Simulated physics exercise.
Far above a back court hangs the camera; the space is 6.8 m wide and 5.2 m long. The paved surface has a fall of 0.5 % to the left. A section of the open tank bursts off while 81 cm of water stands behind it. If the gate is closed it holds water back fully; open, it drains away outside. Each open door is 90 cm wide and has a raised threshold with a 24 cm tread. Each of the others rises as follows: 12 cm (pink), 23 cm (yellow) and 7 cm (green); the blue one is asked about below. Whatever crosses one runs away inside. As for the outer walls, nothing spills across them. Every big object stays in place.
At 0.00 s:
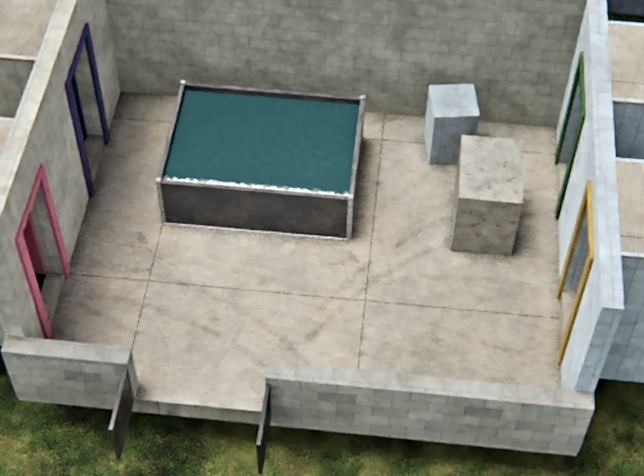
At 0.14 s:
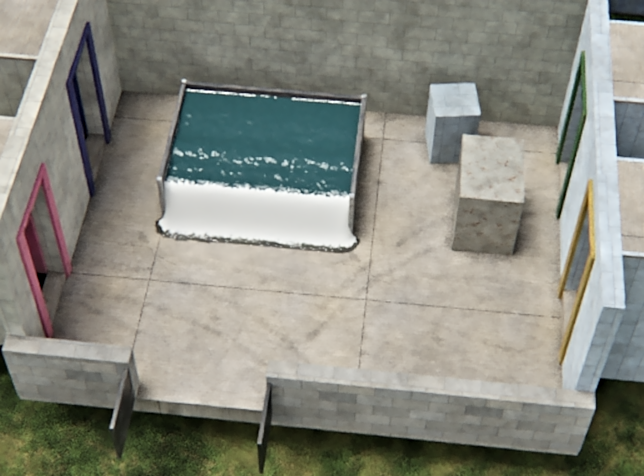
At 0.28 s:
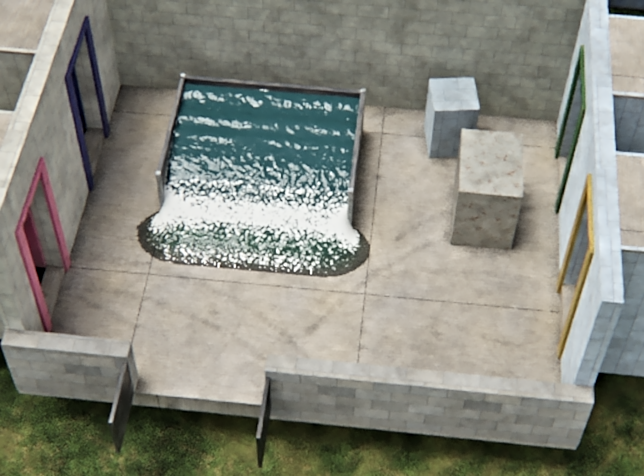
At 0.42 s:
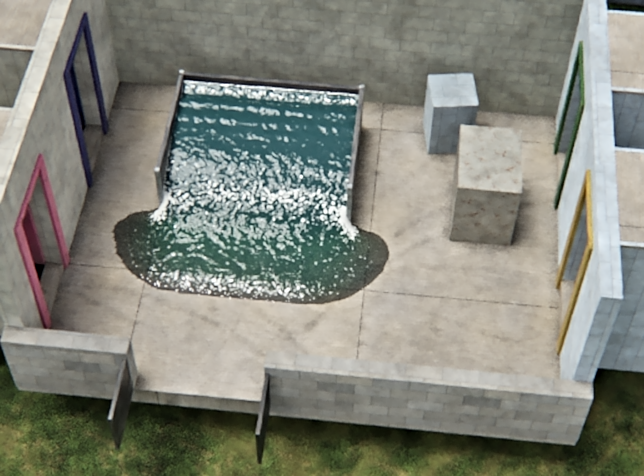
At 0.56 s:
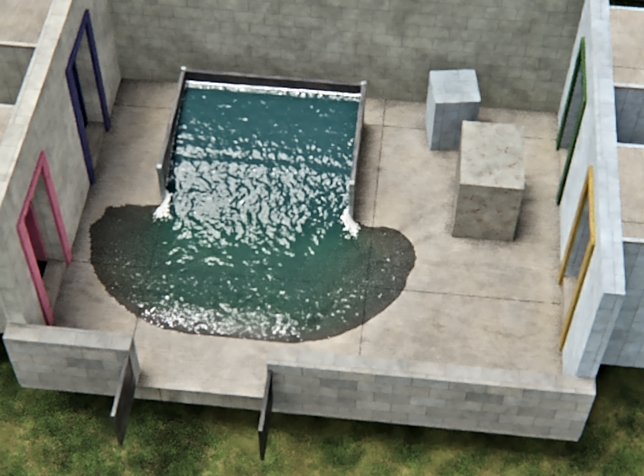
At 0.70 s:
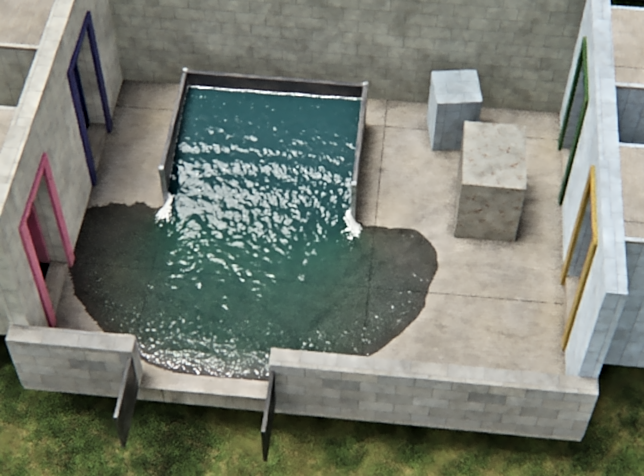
The video shows a tank of still, blue-green water in a walled, paved court; its front side gives way and foaming water pours out, spreading across the floor in a widening, rounded sheet toward the pink-framed door and front opening.
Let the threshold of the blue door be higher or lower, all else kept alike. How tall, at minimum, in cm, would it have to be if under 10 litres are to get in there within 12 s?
It would need to be about 7 cm tall.
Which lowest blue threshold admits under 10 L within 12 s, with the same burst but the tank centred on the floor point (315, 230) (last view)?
8.5 cm, give or take.
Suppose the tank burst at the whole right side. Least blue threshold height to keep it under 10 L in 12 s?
A minimum of about 11.0 cm.
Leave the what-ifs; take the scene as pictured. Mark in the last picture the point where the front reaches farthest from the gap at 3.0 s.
Pixel close to (557, 408).
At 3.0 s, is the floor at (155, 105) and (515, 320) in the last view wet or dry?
Taking them in turn, they come out spared and submerged.
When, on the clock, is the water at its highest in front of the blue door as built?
About 11.5 seconds.
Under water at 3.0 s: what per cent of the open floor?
Roughly 55 percent.
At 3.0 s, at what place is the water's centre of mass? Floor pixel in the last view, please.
Approximately (277, 278).
After 1.4 s water covers 50 % of the floor, deepest (45 cm) near (56, 363); it has not reached the blue door.
After 3.0 s water covers 55 % of the floor, deepest (32 cm) near (542, 407); it has not reached the blue door.
After 12.0 s water covers 95 % of the floor, deepest (12 cm) near (210, 110); 9 cm at the blue door, 0 litres in over its 21 cm threshold.
At the blue door as built, the water arrived by 3.6 s and peaked near 10 cm at 11.4 s.
With a threshold of 6.5 cm, 15 litres would have come in within the 12 s; with 8 cm, 5 litres. So under 10 litres takes about 7 cm.
